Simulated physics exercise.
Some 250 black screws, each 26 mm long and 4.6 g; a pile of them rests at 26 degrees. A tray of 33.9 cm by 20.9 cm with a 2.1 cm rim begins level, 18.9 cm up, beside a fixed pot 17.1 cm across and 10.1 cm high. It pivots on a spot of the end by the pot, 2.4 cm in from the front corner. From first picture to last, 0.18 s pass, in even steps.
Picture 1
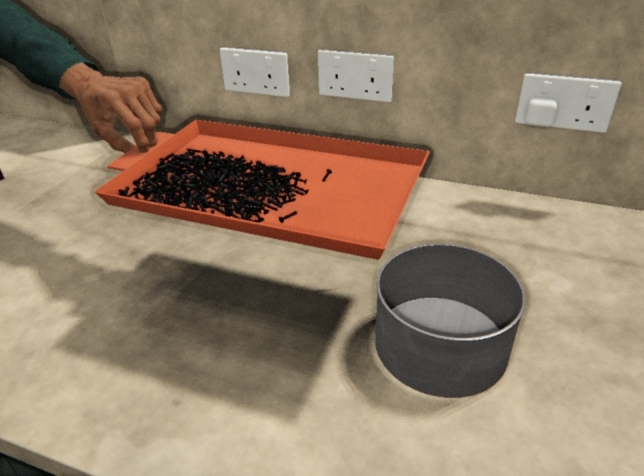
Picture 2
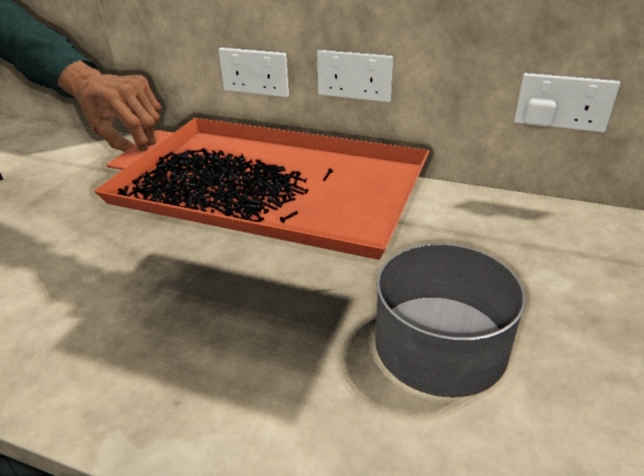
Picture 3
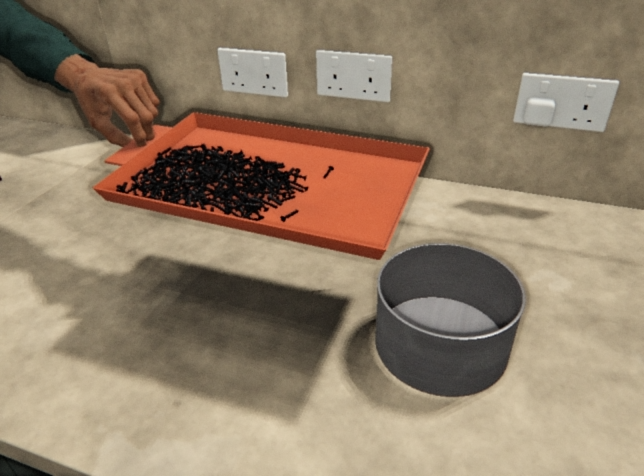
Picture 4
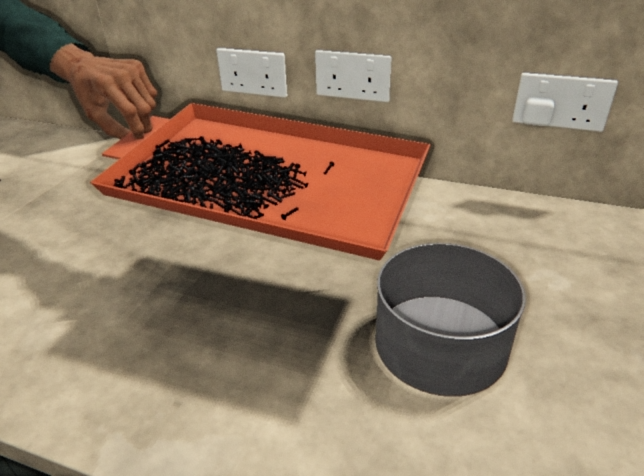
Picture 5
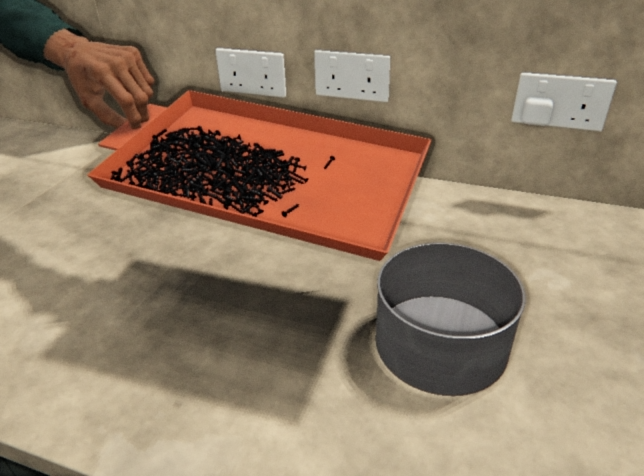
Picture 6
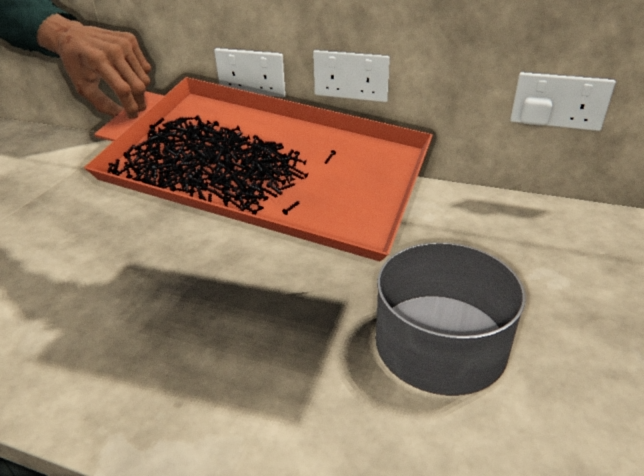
The clip opens on an orange tray holding a pile of small black screws, level above a counter beside a dark round pot, with a hand at its left end. After a brief stillness, the hand and that end rise gradually, tilting the tray slightly down toward the pot, while the screws stay heaped.
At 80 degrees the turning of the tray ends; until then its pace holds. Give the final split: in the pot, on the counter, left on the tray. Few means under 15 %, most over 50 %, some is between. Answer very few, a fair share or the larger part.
Pot: Very few, counter: The larger part, tray: Very few.
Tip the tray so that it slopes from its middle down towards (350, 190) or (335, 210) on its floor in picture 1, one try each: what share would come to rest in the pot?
Some 60 and 45 per cent.
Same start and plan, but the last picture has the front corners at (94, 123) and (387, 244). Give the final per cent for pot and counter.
Pot 75, counter 25.
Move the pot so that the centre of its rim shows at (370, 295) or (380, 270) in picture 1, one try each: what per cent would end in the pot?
Some 15 and 0 per cent.
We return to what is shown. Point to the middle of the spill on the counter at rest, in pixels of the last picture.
Near (433, 440).
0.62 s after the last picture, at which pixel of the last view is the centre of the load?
At about (326, 230).
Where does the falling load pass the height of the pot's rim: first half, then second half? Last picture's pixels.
First near (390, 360), later near (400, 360).
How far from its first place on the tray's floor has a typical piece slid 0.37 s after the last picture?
Roughly 3 cm.
Then, 0.37 s after the last picture, tilt 44 degrees; the tray holds 100 %, the pot 0 %.
Then, 0.62 s after the last picture, tilt 66 degrees; the tray holds 80 %, the pot 0 %.
Then, 0.98 s after the last picture, tilt 80 degrees; the tray holds 0 %, the pot 0 %.
In the end, pot 0 %, counter 100 %, tray 0 %.
